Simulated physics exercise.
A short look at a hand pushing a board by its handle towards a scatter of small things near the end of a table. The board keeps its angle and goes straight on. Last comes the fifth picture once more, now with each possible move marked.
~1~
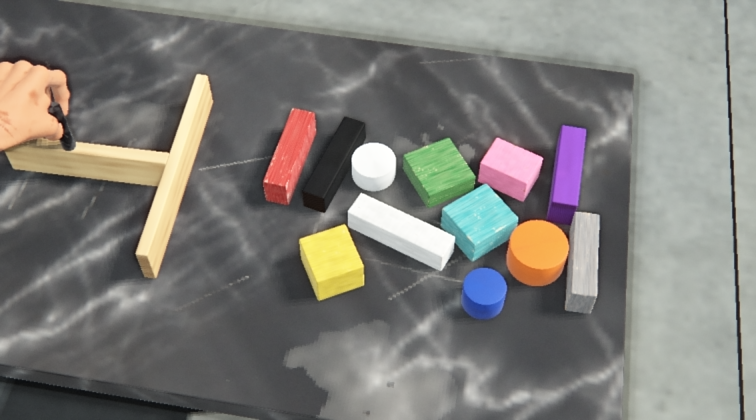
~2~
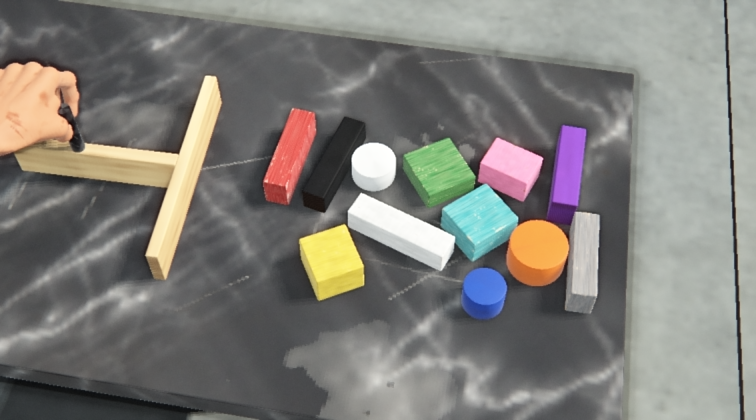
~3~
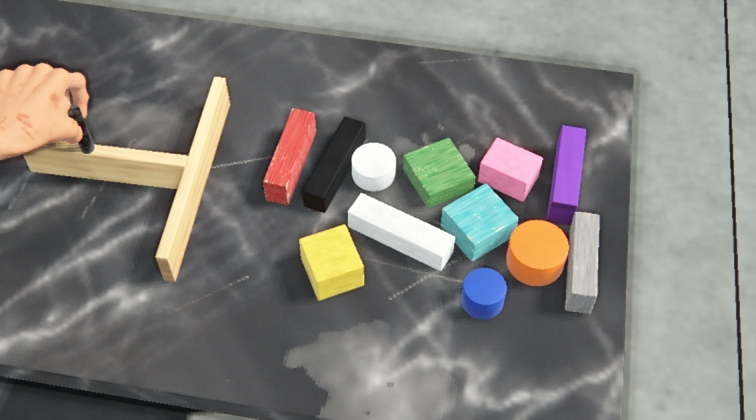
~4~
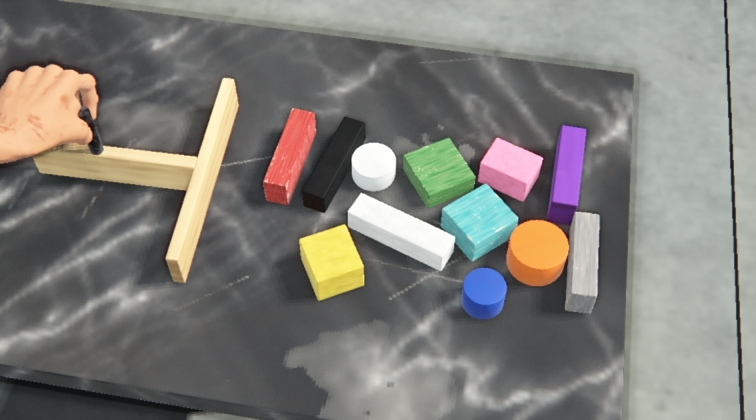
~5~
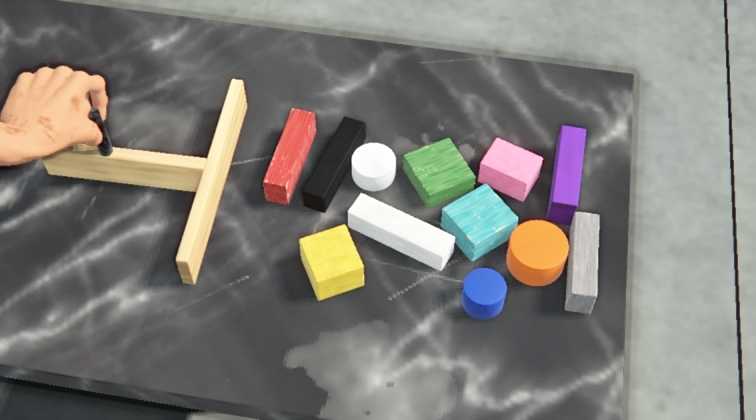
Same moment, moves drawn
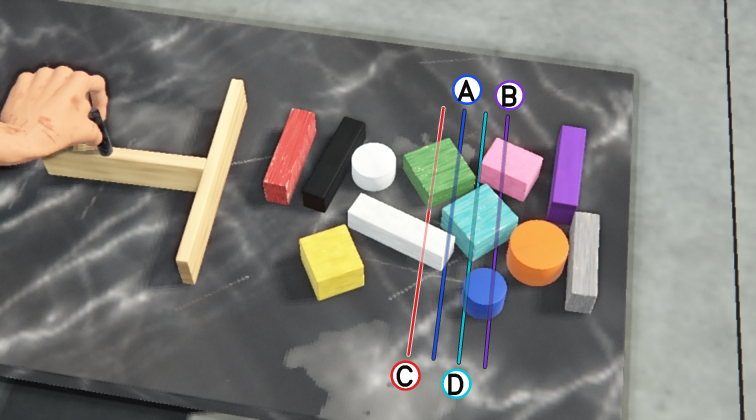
At first, a hand at the left grips the dark handle of a wooden T-shaped board on a dark marbled table, with colourful blocks, bars and round pieces scattered to the right. The hand then slides the board slowly rightward, narrowing the gap to the red bar, while the scattered pieces stay still.
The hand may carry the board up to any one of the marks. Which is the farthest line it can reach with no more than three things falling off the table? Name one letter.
It can go as far as B.
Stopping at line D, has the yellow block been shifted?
By then, yes.
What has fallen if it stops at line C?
The purple stick goes over.
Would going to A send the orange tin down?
By then, no.
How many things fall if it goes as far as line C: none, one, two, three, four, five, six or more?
In all, one.
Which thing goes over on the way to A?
The purple stick.
On the marked copy, A at (450, 224); B at (497, 231); C at (428, 221); D at (473, 227).
Following B. Soon after the start, board (312, 179); yellow block (338, 265); green block (447, 173).
Later, board (416, 193); purple stick (640, 177); pink block (599, 172).
In the end, board (496, 205); purple stick over the edge; grey bar over the edge; three fallen.
As for the rest, A is within the limit but short; C is within the limit but short; D is within the limit but short.
